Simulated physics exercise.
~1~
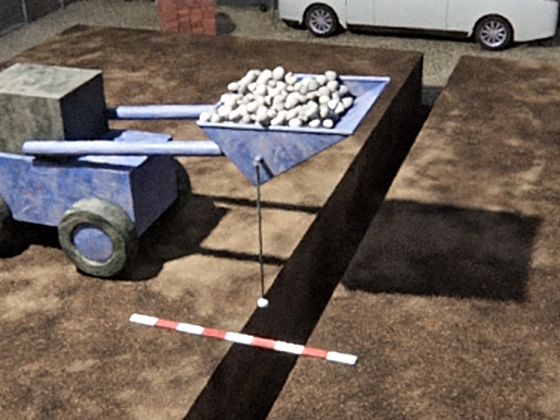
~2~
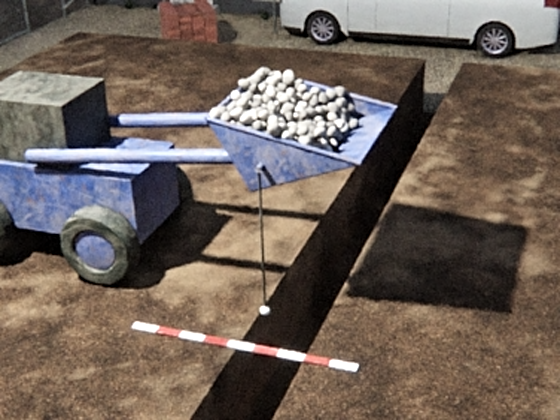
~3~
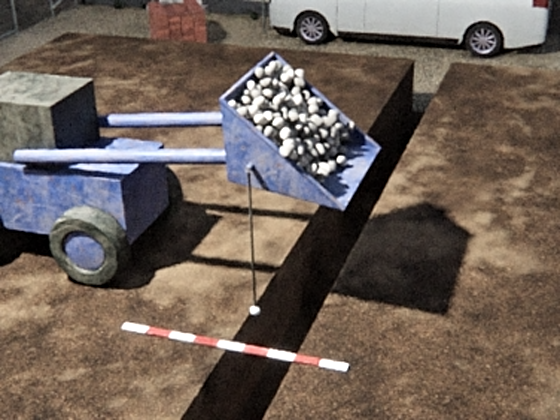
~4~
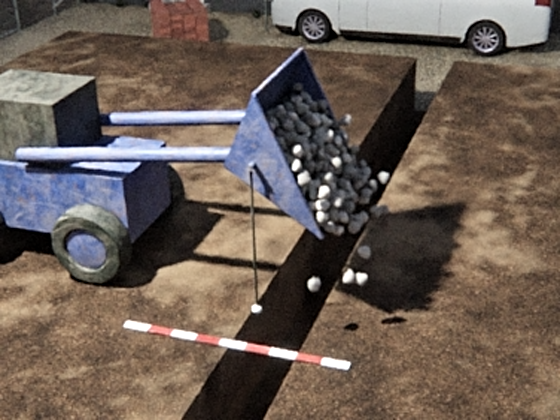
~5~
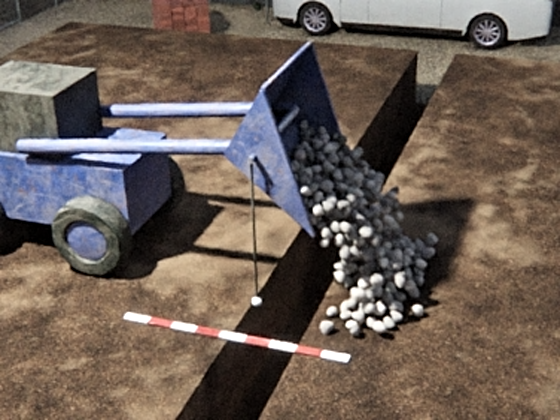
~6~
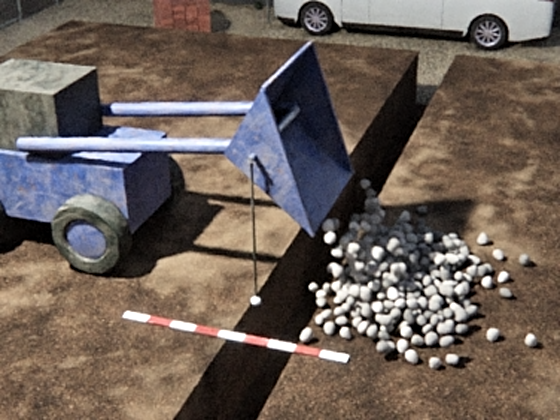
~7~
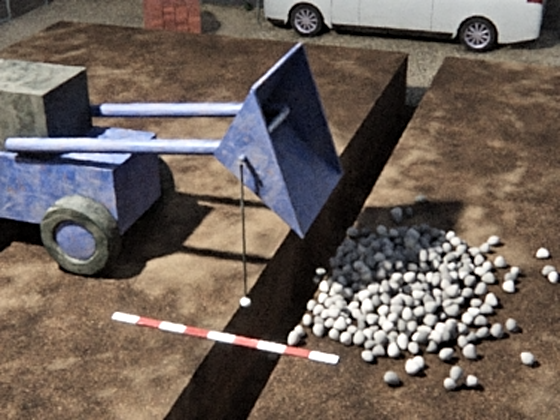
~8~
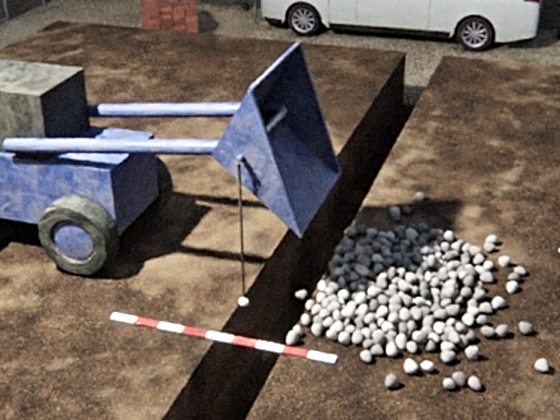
Blue loader bucket tipping forward and pouring pale rounded stones past a narrow trench, leaving them spread in a low heap beyond.
